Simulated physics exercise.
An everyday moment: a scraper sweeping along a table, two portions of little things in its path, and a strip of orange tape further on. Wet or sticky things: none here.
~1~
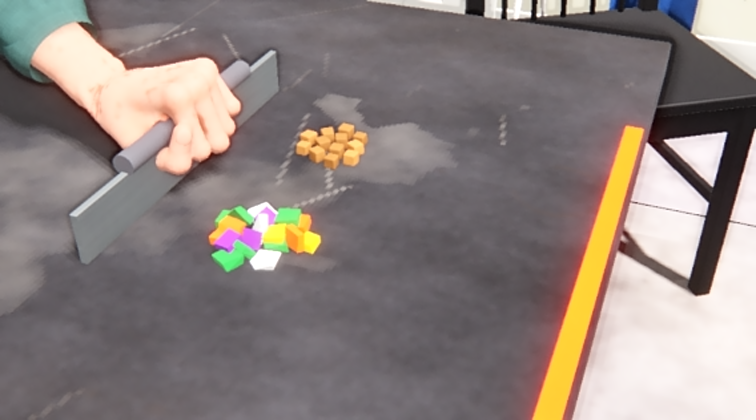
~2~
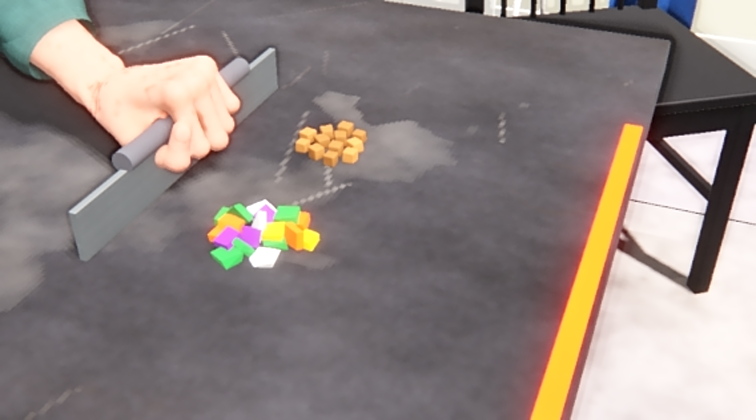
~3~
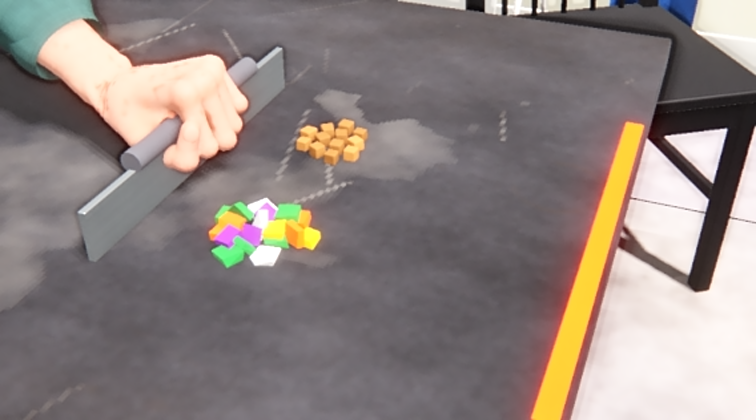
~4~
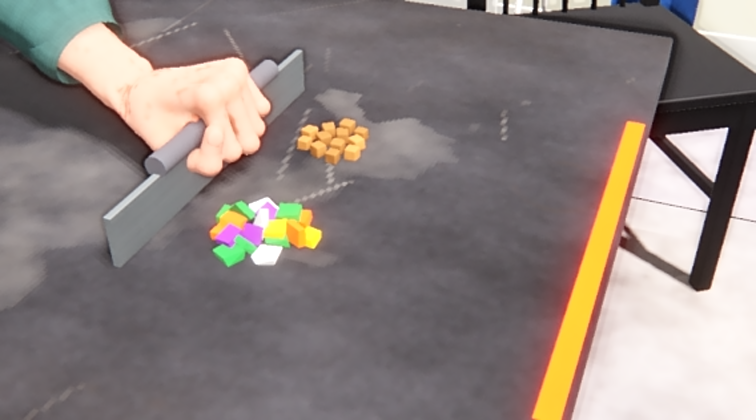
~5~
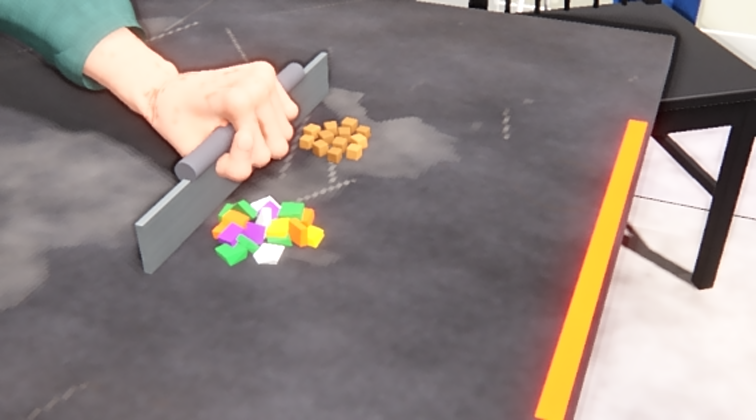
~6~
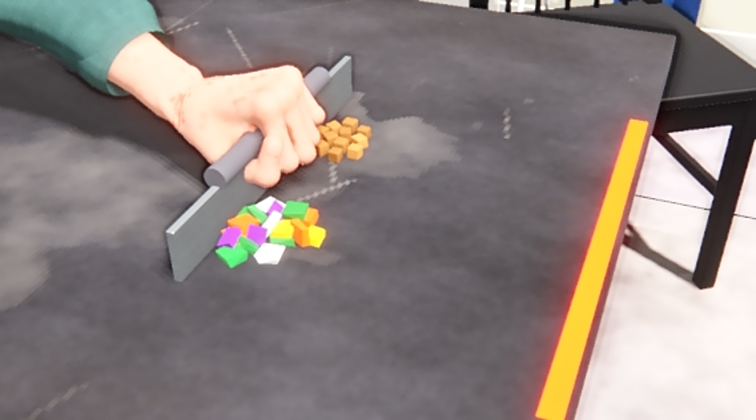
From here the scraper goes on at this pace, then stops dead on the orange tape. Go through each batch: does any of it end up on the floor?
At the end, the nearer batch is left missing some; the farther batch is left missing some.
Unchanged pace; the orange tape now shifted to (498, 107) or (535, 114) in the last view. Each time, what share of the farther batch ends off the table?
Share off the table is 0 per cent for the first position and 0 per cent for the second.
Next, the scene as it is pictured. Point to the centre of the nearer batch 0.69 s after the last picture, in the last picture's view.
About (437, 272).
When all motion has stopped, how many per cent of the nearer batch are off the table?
Something like 100 per cent, roughly.
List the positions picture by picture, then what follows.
Scraper (96, 223), at rest; orange tape (632, 138), right by the edge; edge at (614, 254); nearer batch (260, 229), a few mosaic tiles; farther batch (341, 141), a few brown sugar cubes, in the first frame.
Scraper (95, 220), at rest; farther batch (341, 139), in the second frame.
Scraper (104, 221); nearer batch (260, 225), in the third frame.
Scraper (128, 226); farther batch (343, 136), in the fourth frame.
Scraper (159, 232); nearer batch (263, 223), in the fifth frame.
Scraper (189, 239); orange tape (636, 131); edge at (618, 248); nearer batch (269, 225), about a tenth pushed along; farther batch (331, 139), about a tenth pushed along, in the sixth frame.
Then, 0.69 s later than the last frame, scraper still moving, near (443, 163); nearer batch all on the table, its front near (482, 285); farther batch all on the table, its front near (500, 169).
Then, 1.39 s later than the last frame, scraper stopped at the orange tape; nearer batch every one over the edge; farther batch every one over the edge.
When it is over, scraper stopped at the orange tape; nearer batch every one over the edge; farther batch every one over the edge.
